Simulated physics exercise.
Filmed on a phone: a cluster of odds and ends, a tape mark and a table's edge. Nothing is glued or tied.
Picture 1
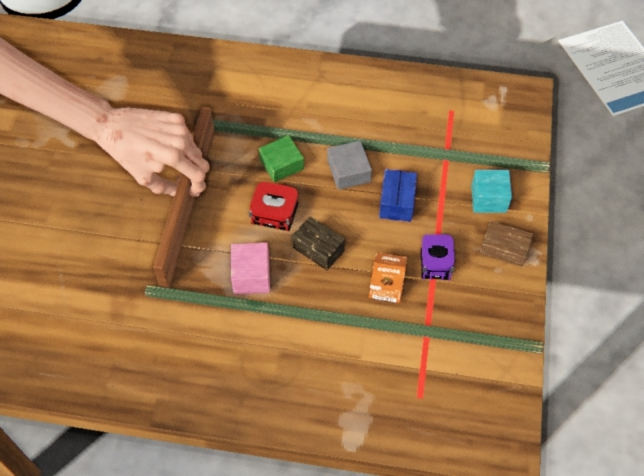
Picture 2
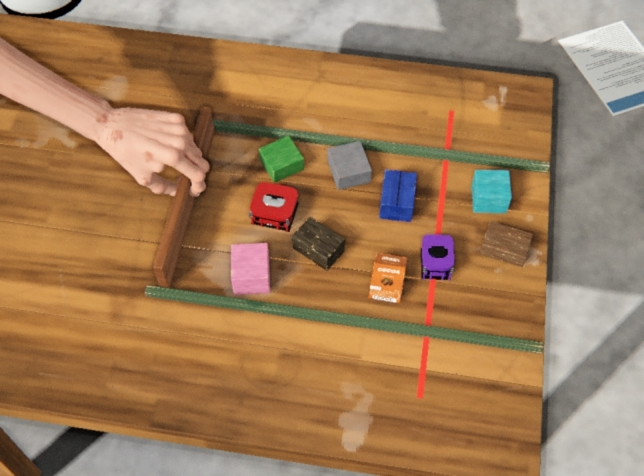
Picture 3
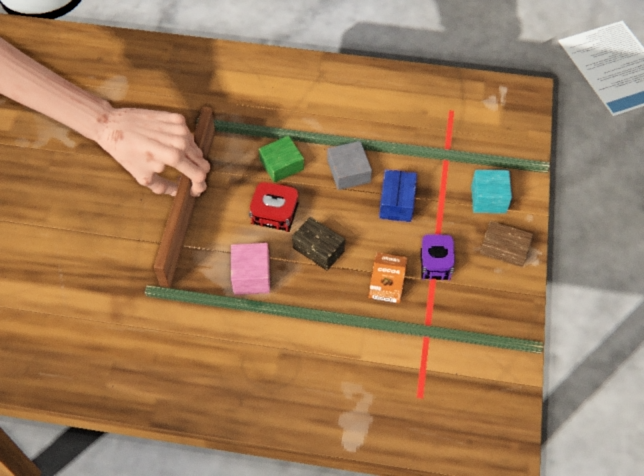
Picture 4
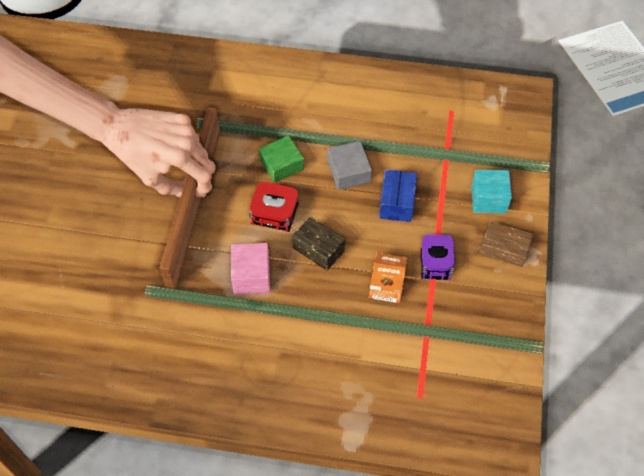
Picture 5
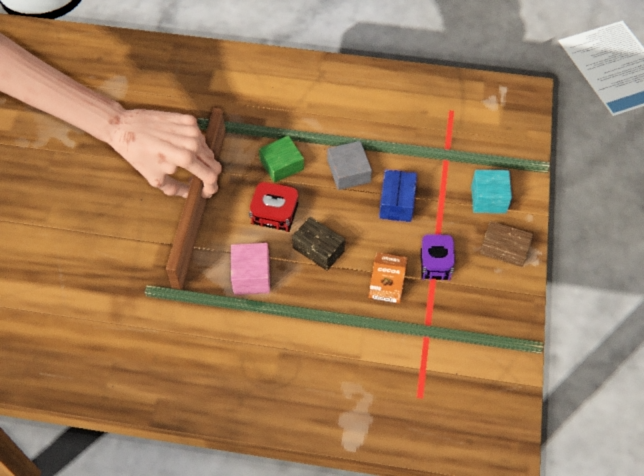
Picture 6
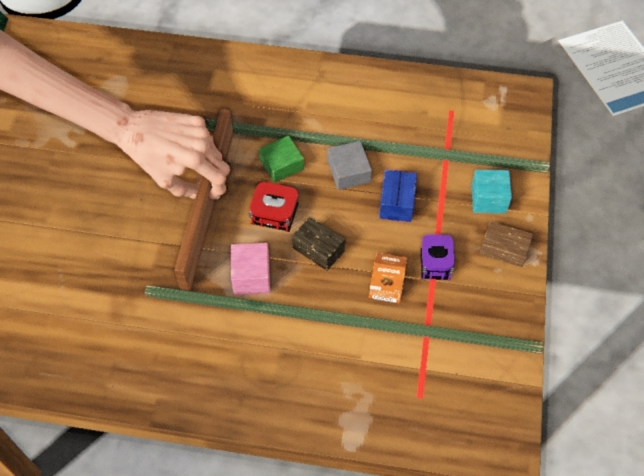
A wooden board, held by a hand at the left, stays nearly still and then slides slightly right across the table toward scattered coloured blocks and small items, which remain motionless around a red line between two green strips.
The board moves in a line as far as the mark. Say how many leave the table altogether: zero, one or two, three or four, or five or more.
As it turns out, the number that fall off is zero.
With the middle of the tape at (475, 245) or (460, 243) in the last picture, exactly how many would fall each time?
Down on the floor: 2 and 2.
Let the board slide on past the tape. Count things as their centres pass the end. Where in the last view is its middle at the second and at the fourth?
Near (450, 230) and (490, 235).
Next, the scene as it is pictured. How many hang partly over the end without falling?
That would be 2.
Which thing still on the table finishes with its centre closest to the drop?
That is the brown block.
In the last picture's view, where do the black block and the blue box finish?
First (462, 266), then (506, 223).
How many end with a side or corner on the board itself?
That makes 4.
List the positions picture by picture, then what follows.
In the first picture, brown block (506, 244); turquoise block (491, 191); purple case (437, 258); board (186, 194); tape (437, 240).
In the second picture, turquoise block (491, 192); red case (274, 207).
In the third picture, purple case (437, 258); green block (282, 159).
In the fourth picture, brown block (506, 244); orange box (388, 277).
In the fifth picture, turquoise block (491, 192); blue box (398, 196).
In the sixth picture, brown block (506, 244); turquoise block (491, 192); purple case (437, 258); board (206, 197); tape (437, 240).
Soon after, none off yet; brown block at rest near (506, 244); turquoise block at rest near (491, 192); purple case at rest near (437, 258).
At rest, the number that fall off is zero.
